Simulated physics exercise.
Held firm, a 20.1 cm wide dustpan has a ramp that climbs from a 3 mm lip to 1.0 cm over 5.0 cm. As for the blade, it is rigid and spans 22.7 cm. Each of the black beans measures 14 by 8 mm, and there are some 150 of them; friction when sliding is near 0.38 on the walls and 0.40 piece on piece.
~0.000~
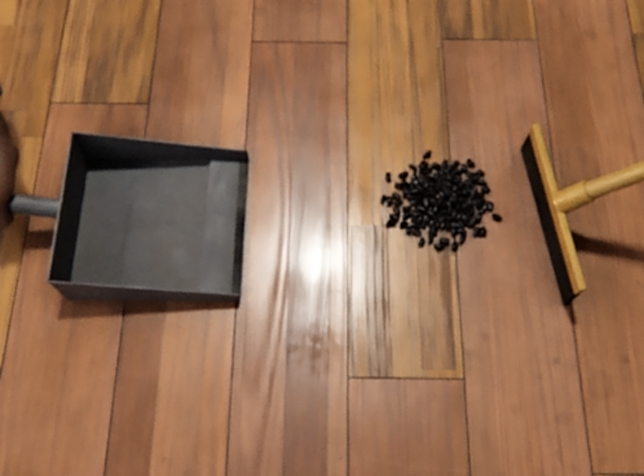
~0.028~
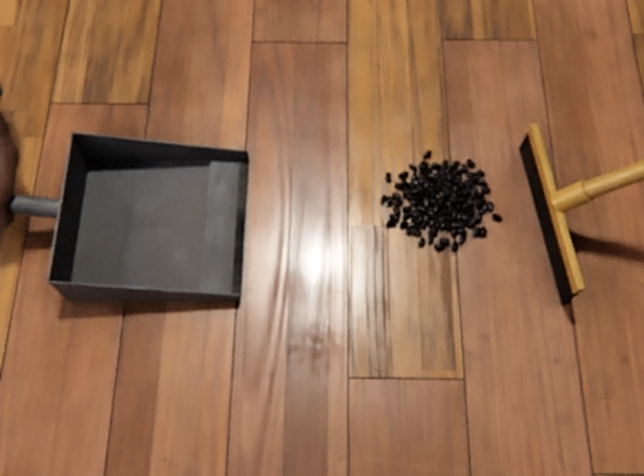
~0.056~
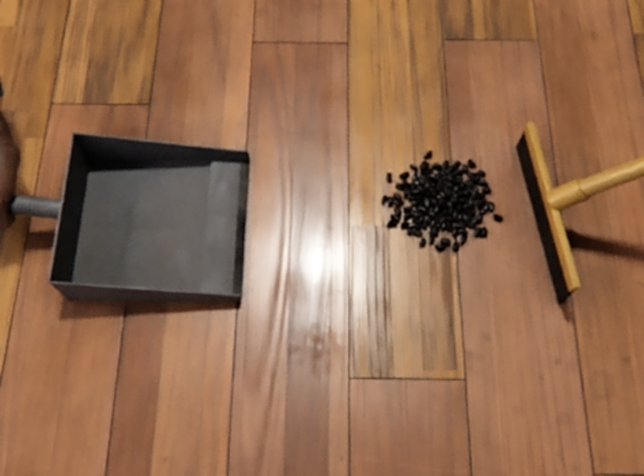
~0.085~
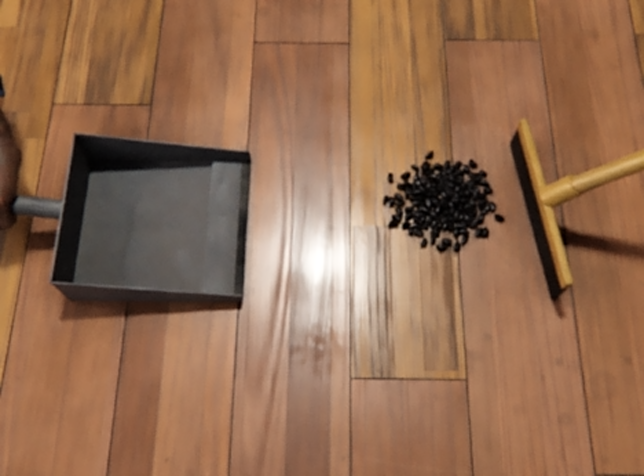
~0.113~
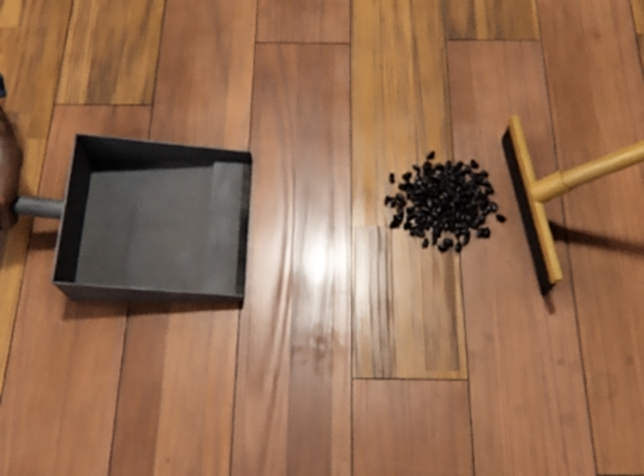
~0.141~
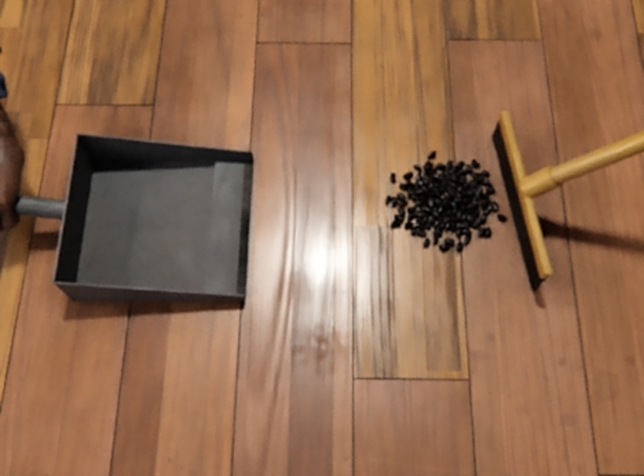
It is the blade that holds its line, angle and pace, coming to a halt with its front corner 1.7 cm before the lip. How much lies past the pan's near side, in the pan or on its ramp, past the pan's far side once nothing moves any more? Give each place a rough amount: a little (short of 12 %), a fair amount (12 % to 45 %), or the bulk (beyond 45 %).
Near side: A little; pan: A little; far side: A fair amount.
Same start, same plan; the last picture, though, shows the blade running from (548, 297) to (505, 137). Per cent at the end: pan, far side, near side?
The pan gets 35, the far side 15 and the near side 10.
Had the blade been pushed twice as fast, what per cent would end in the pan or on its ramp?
In that case roughly 10 percent.
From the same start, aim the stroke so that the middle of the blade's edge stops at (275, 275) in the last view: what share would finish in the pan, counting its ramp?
Roughly 30 percent.
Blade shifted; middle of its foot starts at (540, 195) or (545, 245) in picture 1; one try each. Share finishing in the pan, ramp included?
About 0 and 5 per cent.
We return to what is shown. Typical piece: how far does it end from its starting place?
Roughly 24 cm.
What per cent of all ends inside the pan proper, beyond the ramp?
About 0 %.
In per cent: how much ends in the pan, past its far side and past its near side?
In per cent - near side 5, pan 0, far side 35.
After 0.45 s, middle of the blade 20 cm from the lip; 0 % over the lip, far side 15 %, near side 0 %.
Then, at 0.66 s, middle of the blade 9 cm from the lip; 0 % over the lip, far side 30 %, near side 0 %.
After 0.98 s, middle of the blade 3 cm from the lip; 0 % over the lip, far side 35 %, near side 5 %.
In the end, at 2.7 s, near side 5 %, pan 0 %, far side 35 %, in front of the lip or behind the blade 60 %.
